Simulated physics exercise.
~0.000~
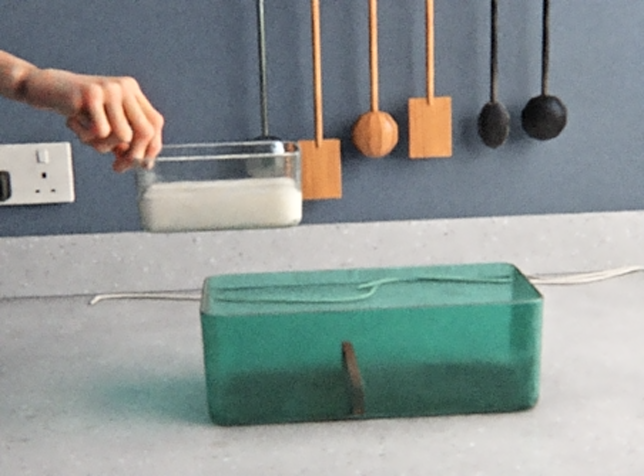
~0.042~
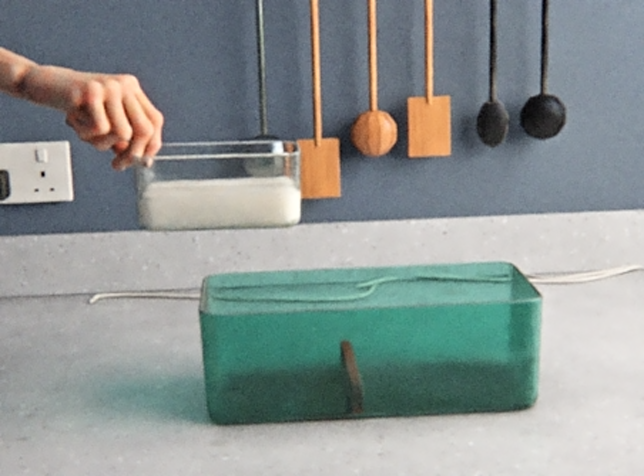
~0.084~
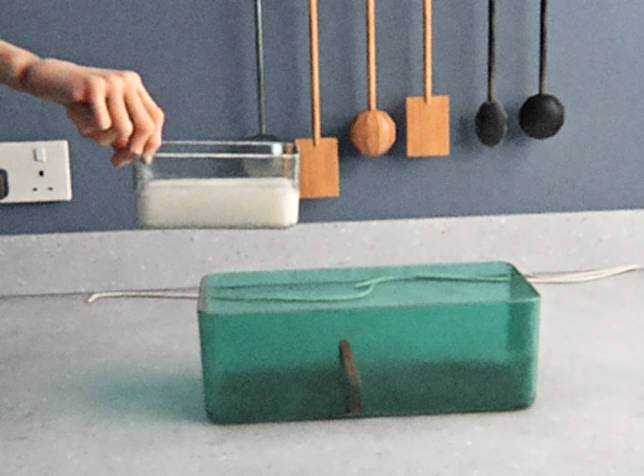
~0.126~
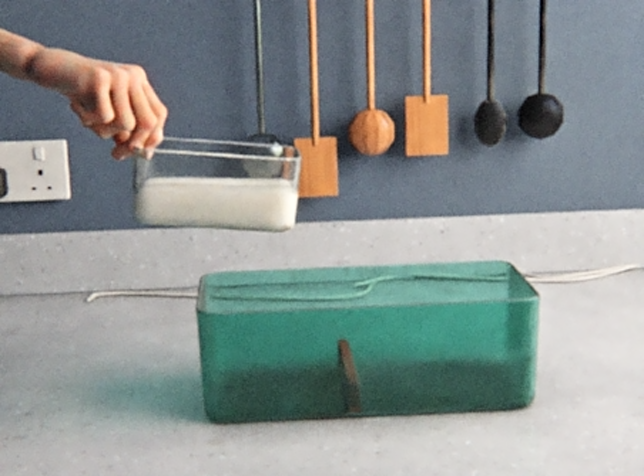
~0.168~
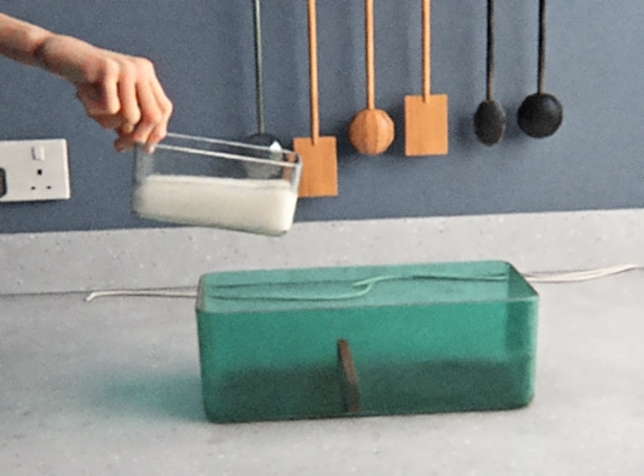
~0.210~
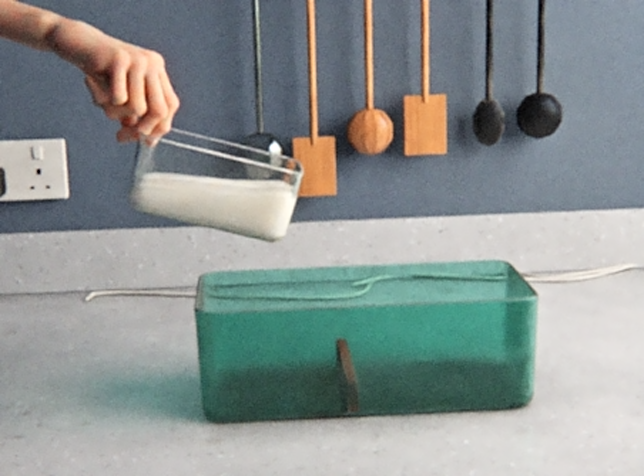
A clear oblong tub of white milk, held by a hand at its left end above a long green basin with a low wall inside, stays nearly level, then tilts gradually down to the right, its milk staying inside.
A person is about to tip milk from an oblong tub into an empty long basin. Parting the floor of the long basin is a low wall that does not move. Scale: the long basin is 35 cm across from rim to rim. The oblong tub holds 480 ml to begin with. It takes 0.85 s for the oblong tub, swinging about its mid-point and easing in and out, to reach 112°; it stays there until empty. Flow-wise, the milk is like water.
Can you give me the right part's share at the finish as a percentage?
Sure, about 36 percent.
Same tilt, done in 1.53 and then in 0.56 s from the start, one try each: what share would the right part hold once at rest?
The first try gives 45 percent and the second 25 percent.
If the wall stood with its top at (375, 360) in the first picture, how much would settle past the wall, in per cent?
Then roughly 10 per cent would end up there.
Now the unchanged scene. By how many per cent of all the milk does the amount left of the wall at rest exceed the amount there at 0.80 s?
Roughly 10 in a hundred.
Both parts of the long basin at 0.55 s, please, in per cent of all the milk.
Around 14 on the left side and 8 on the right side.
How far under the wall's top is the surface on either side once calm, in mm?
The left side gives some 18 mm, the right side some 24 mm.
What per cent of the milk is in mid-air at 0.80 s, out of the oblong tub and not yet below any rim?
Roughly 4 %.
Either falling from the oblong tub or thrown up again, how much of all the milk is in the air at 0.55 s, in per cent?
Near 40 in a hundred.
By 0.55 s the tilt is 81° and 38 per cent is still to pour, 14 is left of the wall and 8 right of it.
By 0.80 s the tilt is 111° and 9 per cent is still to pour, 54 is left of the wall and 34 right of it.
By 1.07 s the tilt is 112° and 0 per cent is still to pour, 64 is left of the wall and 36 right of it.
By 1.35 s the tilt is 112° and 0 per cent is still to pour, 63 is left of the wall and 36 right of it.
At rest 63 per cent lies left of the wall, 36 right of it and 1 outside.
